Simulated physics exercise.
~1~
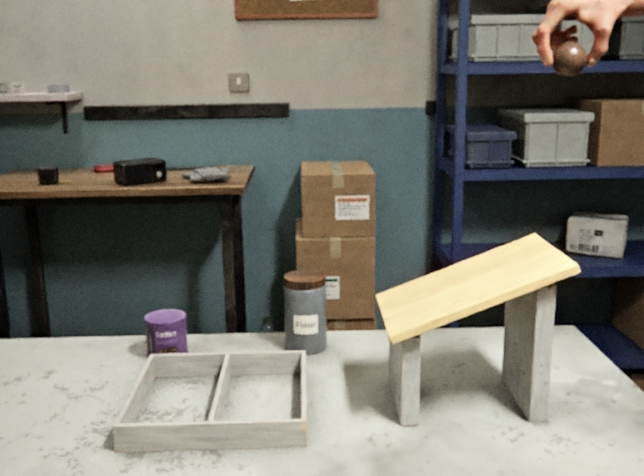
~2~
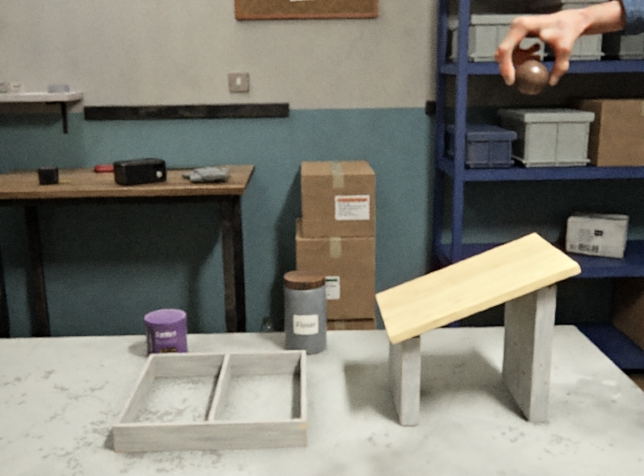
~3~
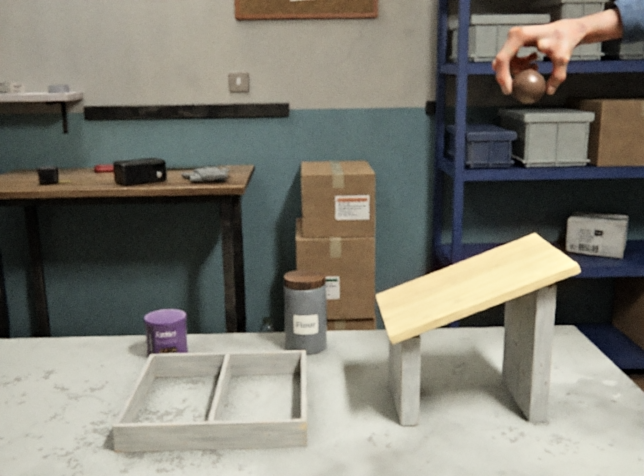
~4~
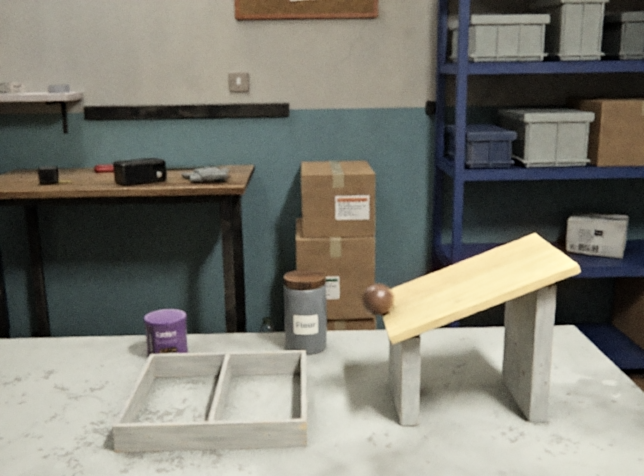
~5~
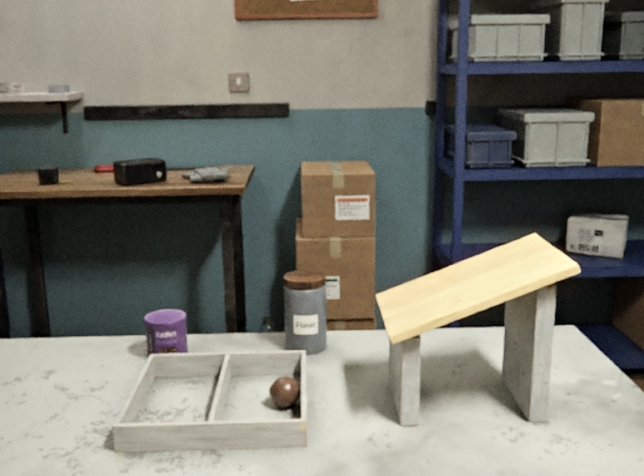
The footage shows a hand holding a round brown object above a sloping board, with a divided open tray, a purple tin and a grey jar nearby. The hand moves left and releases it, and it travels down off the board's lower end, finishing in the tray's nearer, right-hand bay.
